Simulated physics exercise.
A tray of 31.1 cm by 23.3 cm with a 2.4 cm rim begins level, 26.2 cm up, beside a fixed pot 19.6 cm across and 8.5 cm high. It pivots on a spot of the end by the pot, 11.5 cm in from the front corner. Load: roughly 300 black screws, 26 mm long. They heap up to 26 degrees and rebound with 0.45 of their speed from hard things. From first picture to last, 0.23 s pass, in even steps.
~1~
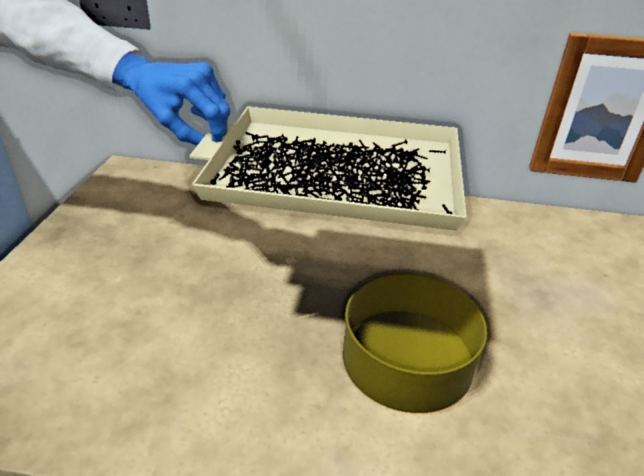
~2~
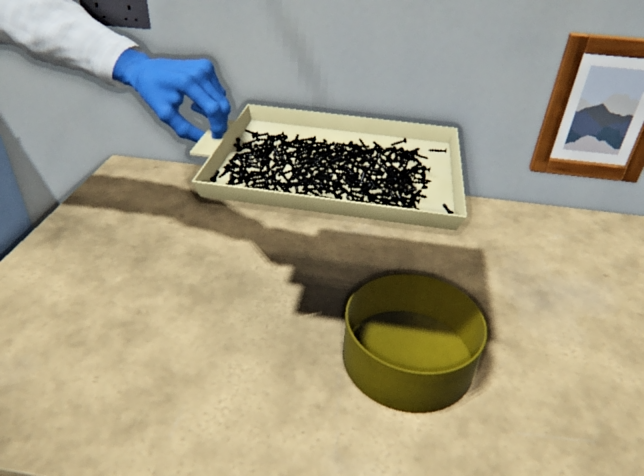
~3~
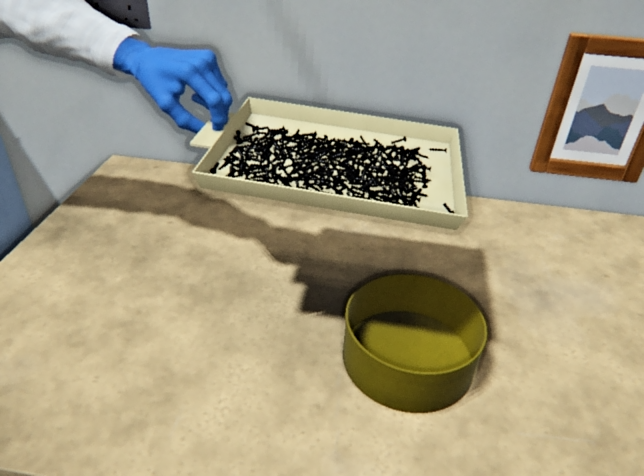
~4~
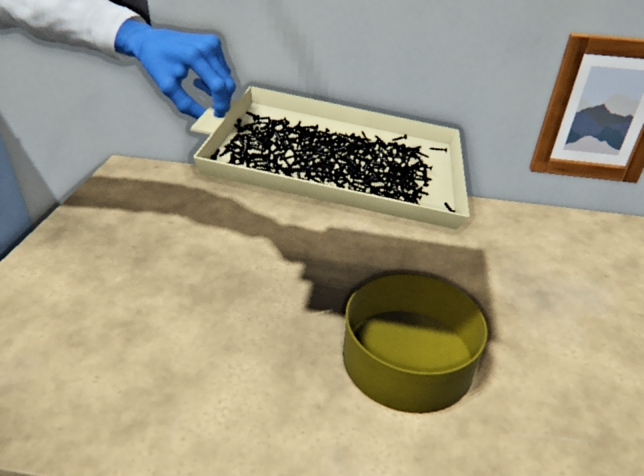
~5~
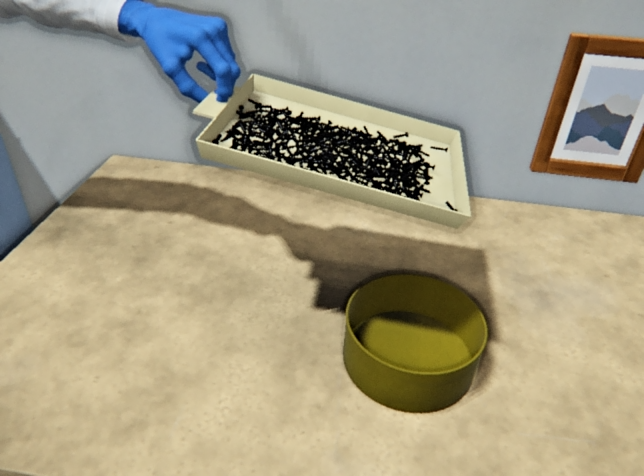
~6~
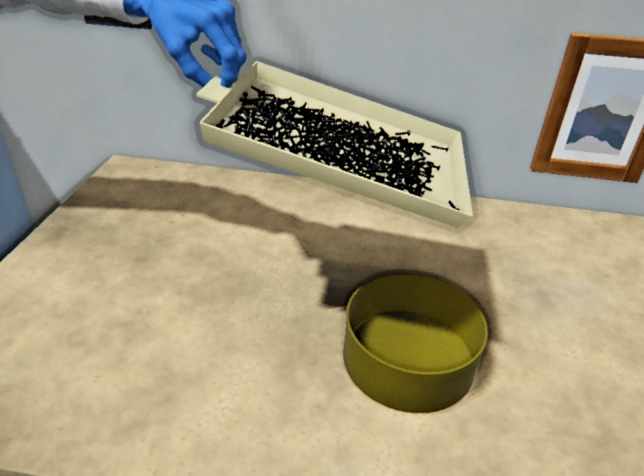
Blue-gloved hand raising the left end of a cream tray of small black screws, gradually tilting it above a round olive pot.
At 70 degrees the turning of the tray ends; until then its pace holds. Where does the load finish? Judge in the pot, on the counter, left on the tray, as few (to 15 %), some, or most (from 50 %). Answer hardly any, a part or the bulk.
Pot: Hardly any, counter: The bulk, tray: A part.
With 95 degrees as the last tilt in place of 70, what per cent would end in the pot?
In that case some 10 per cent.
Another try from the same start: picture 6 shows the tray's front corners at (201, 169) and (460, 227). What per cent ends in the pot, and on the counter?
Pot 75, counter 0.
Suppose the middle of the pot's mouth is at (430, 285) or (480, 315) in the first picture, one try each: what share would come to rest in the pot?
About 25 and 35 per cent.
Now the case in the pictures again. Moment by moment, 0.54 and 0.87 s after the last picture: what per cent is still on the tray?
In turn: 95, 30.
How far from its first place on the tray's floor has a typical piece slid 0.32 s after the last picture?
Some 5 cm.
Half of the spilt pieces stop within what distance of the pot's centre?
Roughly 20 cm.
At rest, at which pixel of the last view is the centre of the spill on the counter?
Near (492, 308).
Then, 0.32 s after the last picture, tilt 41 degrees; the tray holds 100 %, the pot 0 %.
Then, 0.54 s after the last picture, tilt 60 degrees; the tray holds 95 %, the pot 0 %.
Then, 0.87 s after the last picture, tilt 70 degrees; the tray holds 30 %, the pot 5 %.
In the end, pot 5 %, counter 65 %, tray 30 %.
